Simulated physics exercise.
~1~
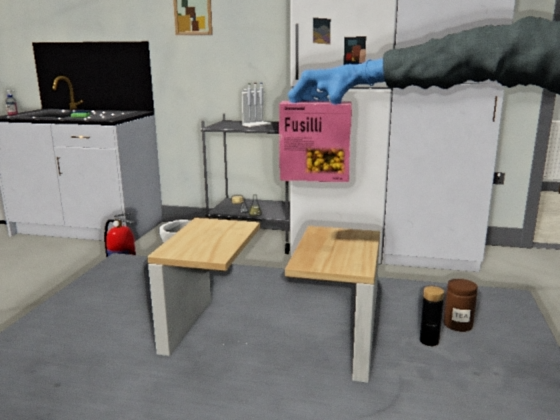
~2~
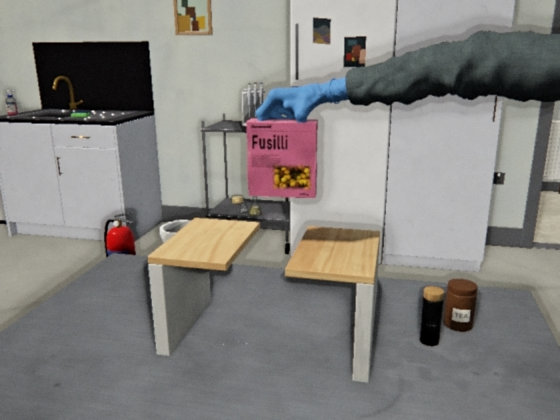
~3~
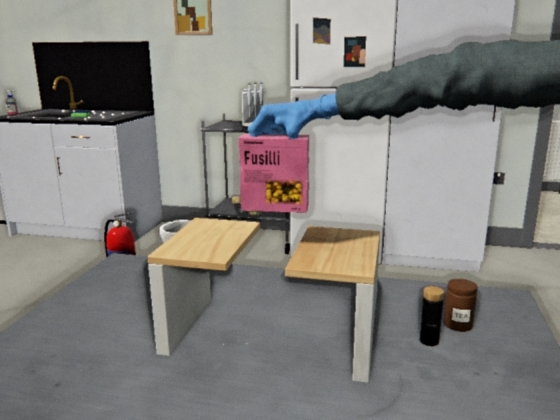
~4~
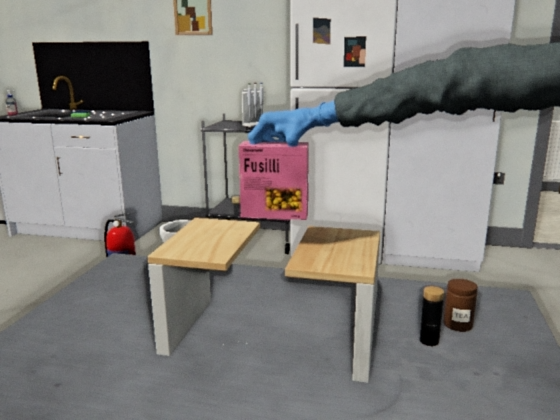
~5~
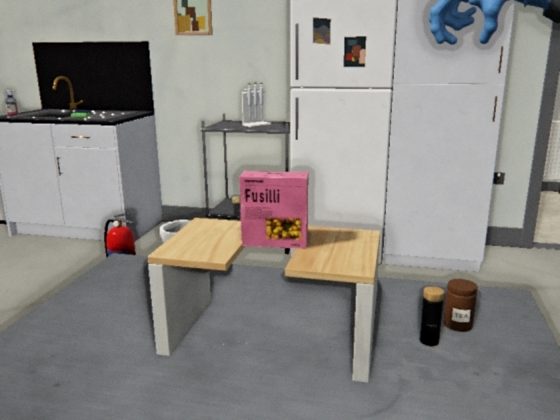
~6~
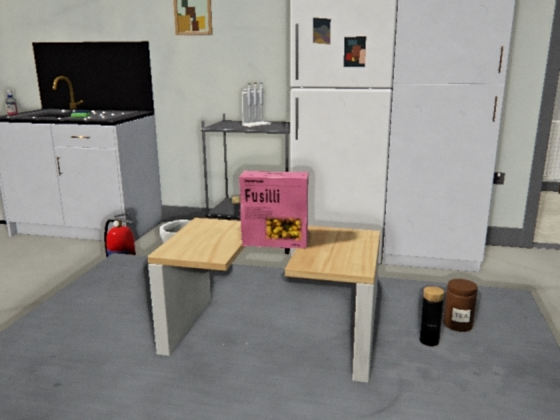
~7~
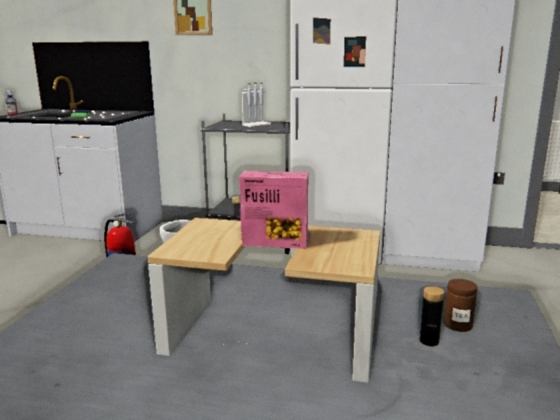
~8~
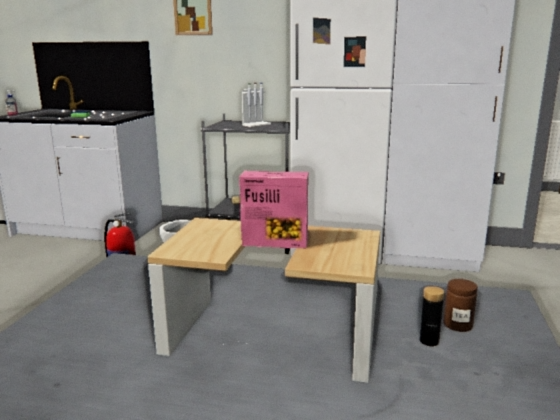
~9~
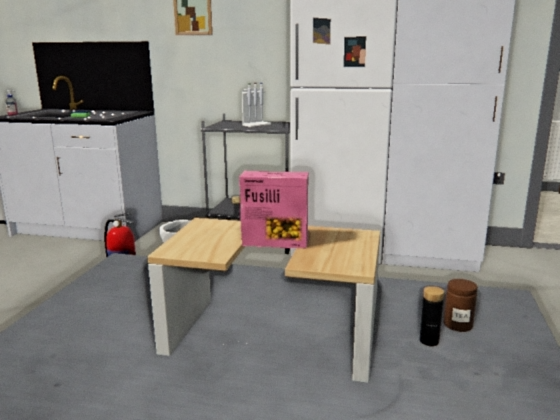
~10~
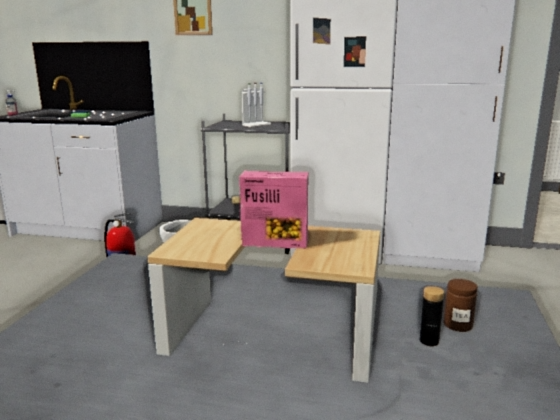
In this clip, a blue-gloved hand carries a pink fusilli packet left and lowers it over the gap between two wooden-topped ledges, then lets go and withdraws. The packet stays upright, bridging the gap, while a brown jar and a black shaker stand still on the right.
